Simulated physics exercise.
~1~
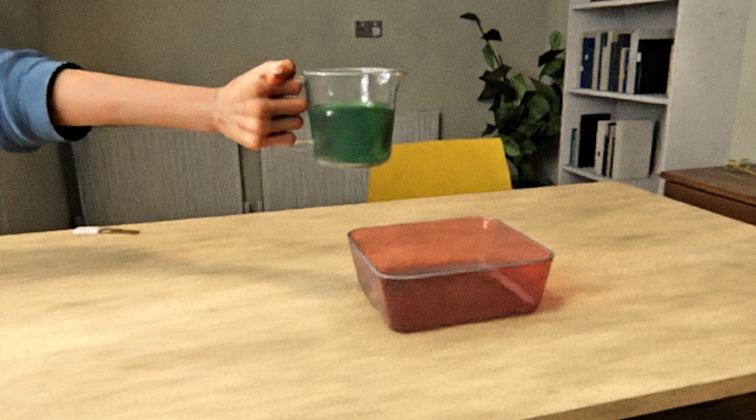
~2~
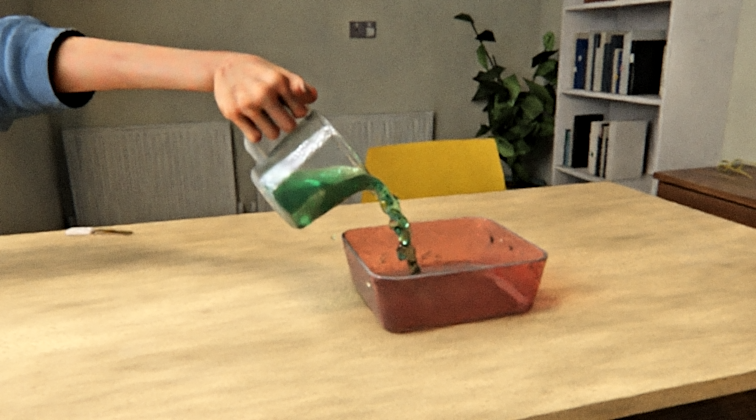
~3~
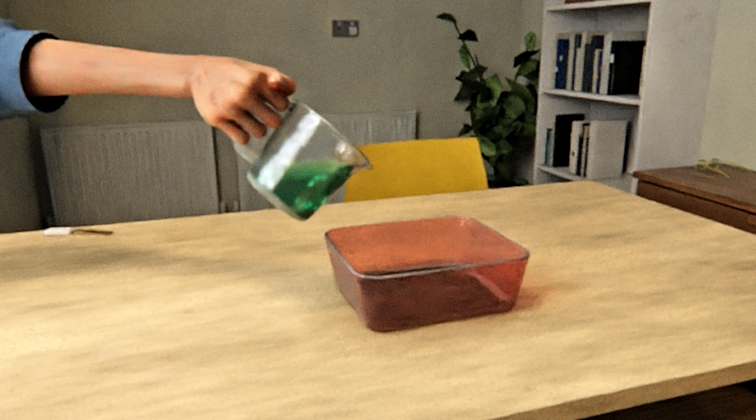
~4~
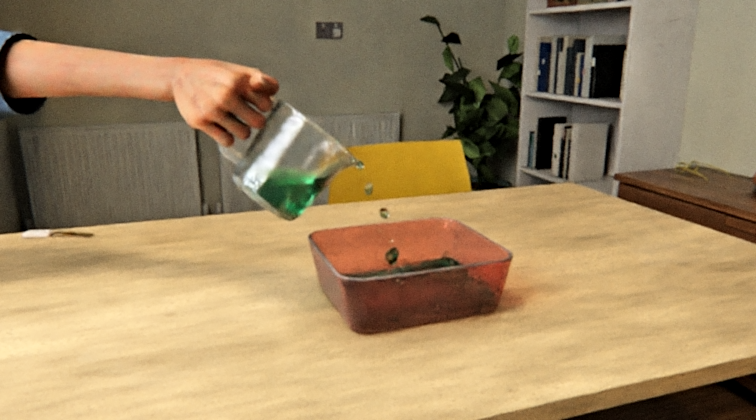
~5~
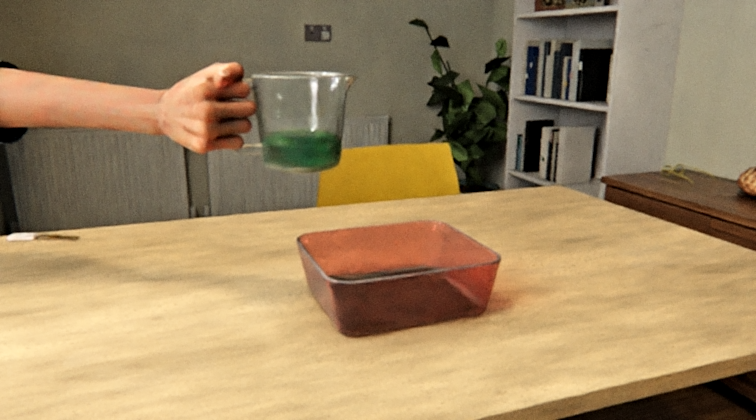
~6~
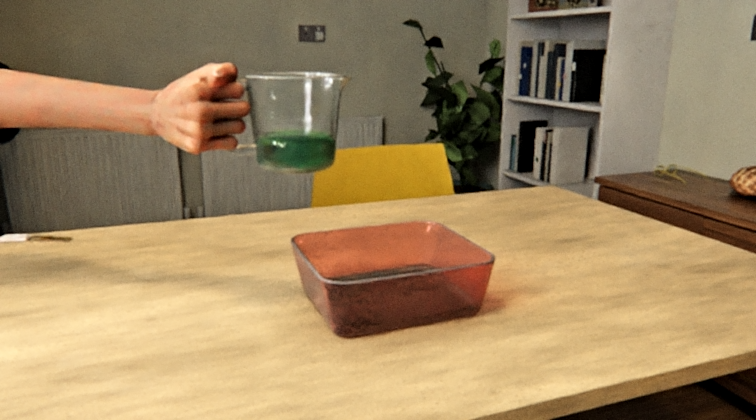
A hand tips green liquid from a glass jug into a red dish, then levels it.
